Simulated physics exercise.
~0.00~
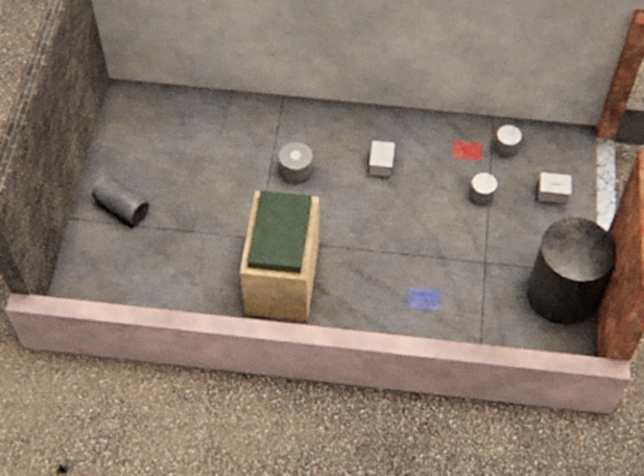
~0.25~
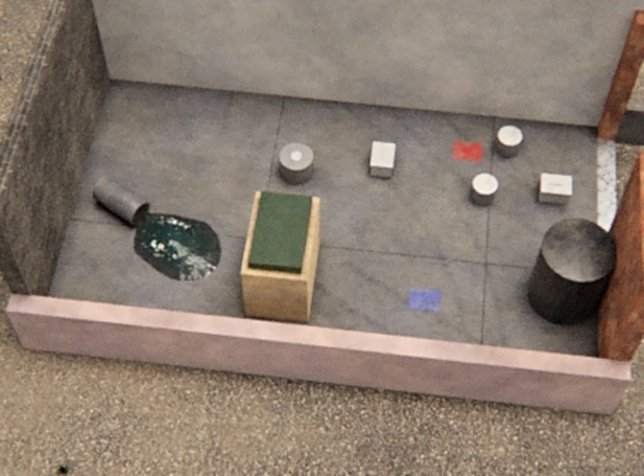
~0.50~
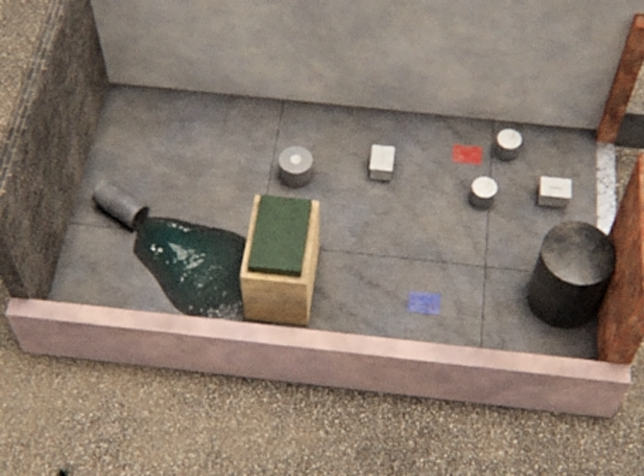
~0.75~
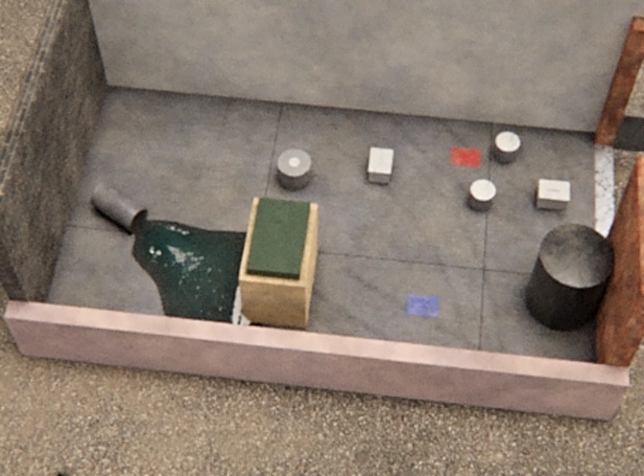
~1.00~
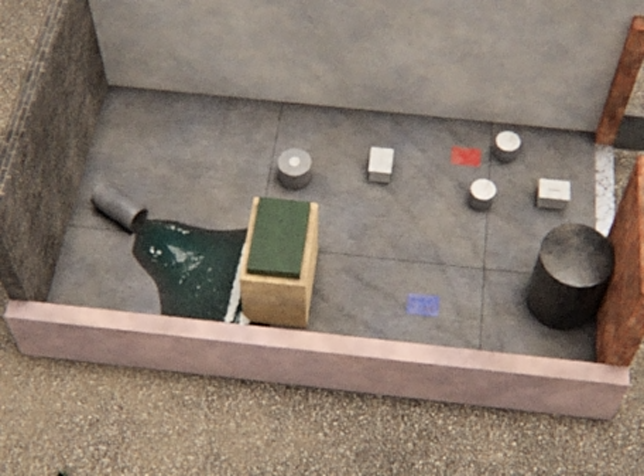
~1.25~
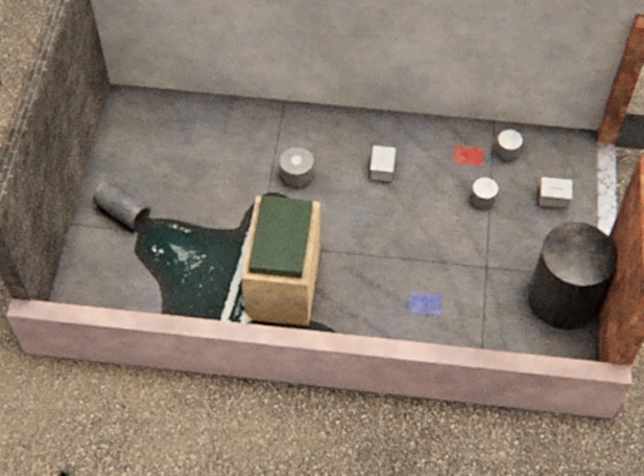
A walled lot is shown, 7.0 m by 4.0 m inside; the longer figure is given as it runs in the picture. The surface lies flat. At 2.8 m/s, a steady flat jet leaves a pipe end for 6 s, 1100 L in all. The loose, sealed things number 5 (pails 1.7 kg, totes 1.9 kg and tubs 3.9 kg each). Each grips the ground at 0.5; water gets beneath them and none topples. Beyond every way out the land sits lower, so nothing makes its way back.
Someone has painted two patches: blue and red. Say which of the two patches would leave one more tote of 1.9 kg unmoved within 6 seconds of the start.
On the red patch.
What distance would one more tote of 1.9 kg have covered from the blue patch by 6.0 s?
Distance: Approx. 200 cm.
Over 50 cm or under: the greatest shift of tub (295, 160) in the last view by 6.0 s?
Answer: Exceeds it.
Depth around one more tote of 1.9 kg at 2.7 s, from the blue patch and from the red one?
It'd be 2 cm for the first one and 0 cm for the second.
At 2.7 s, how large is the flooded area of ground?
I'd put it close to 11.0 m2.
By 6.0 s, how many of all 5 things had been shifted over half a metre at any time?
Result: 1.
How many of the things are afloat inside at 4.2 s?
Count: 0.
After 1.8 s on blue it would be 0 cm off in 0 cm of water; on red it would be 0 cm off in 0 cm of water.
After 2.7 s on blue it would be 29 cm off in 2 cm of water; on red it would be 0 cm off in 0 cm of water.
After 4.2 s on blue it would be 107 cm off in 2 cm of water; on red it would be 0 cm off in 0 cm of water.
After 6.0 s on blue it would be 189 cm off in 3 cm of water; on red it would be 0 cm off in 0 cm of water.
